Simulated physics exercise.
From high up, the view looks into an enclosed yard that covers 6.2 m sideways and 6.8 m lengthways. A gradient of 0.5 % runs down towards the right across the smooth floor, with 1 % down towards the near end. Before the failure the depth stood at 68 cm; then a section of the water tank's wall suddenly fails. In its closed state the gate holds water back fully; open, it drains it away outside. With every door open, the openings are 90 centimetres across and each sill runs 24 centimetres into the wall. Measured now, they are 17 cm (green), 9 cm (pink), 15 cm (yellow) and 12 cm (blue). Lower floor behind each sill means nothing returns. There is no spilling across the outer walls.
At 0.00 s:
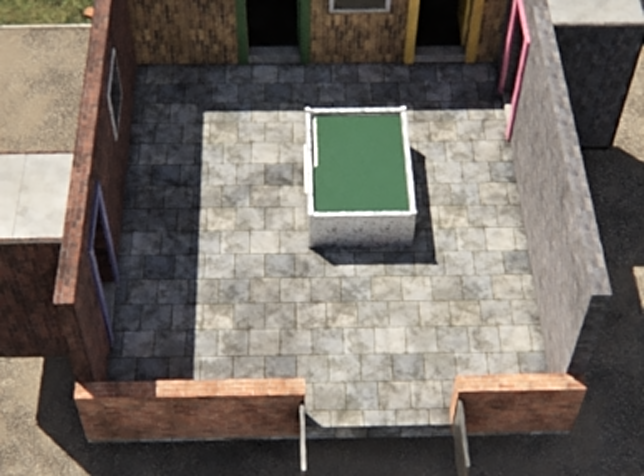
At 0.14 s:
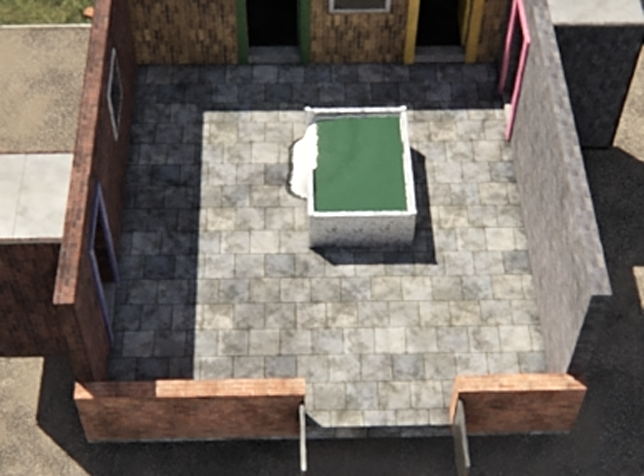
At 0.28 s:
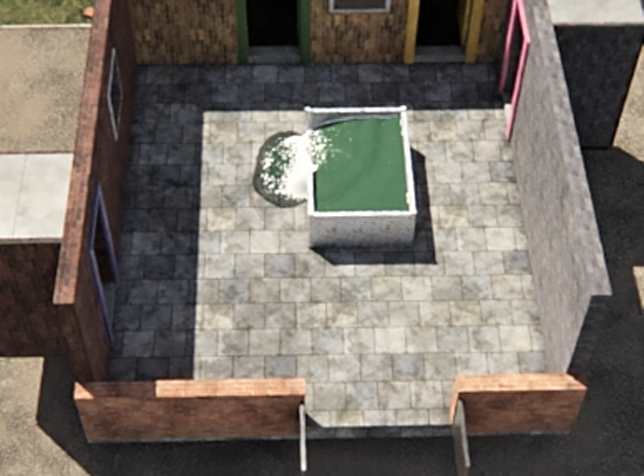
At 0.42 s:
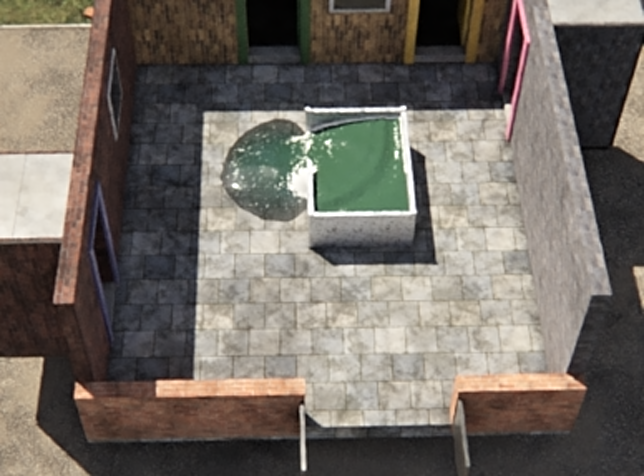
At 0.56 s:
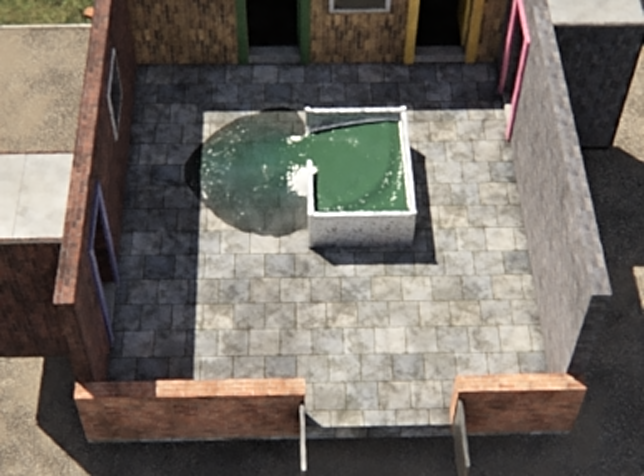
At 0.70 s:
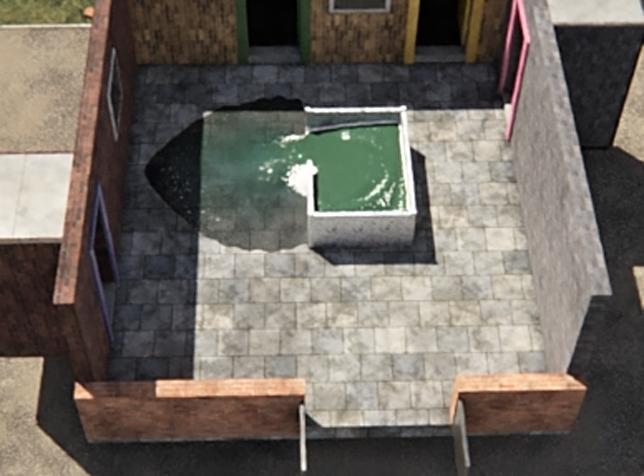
Green water pouring from the left side of a raised white-walled tank and spreading leftward across a walled yard's grey paving.
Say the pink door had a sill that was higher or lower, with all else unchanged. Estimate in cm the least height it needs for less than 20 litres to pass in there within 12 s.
I would say 6.5 cm.
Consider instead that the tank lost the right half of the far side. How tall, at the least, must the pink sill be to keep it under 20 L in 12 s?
A minimum of about 10.5 cm.
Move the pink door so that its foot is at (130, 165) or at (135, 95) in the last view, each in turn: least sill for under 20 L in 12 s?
You'd want roughly 22 cm there first, then roughly 19 cm.
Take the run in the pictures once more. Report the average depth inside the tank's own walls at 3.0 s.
Near 26 cm, averaged.
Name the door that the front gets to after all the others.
Last: Pink.
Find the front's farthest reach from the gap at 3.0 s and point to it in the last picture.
Look about (105, 414) in the last picture.
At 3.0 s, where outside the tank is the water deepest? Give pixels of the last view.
Around (133, 115).
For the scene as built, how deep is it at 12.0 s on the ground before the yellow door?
Depth: Near 4.5 cm.
After 1.4 s water covers 25 % of the floor, deepest (32 cm) near (297, 163); it has not reached the pink door.
After 3.0 s water covers 35 % of the floor, deepest (26 cm) near (133, 115); it has not reached the pink door.
After 12.0 s water covers 95 % of the floor, deepest (12 cm) near (550, 407); 6 cm at the pink door, 4 litres in over its 9 cm sill.
At the pink door as built, the water arrived by 5.6 s and peaked near 11 cm at 7.0 s.
Run again over the same 12 s with other heights there, 28 litres in over 6 cm, 9 litres over 8 cm. The limit of 20 litres is kept from about 6.5 cm up.
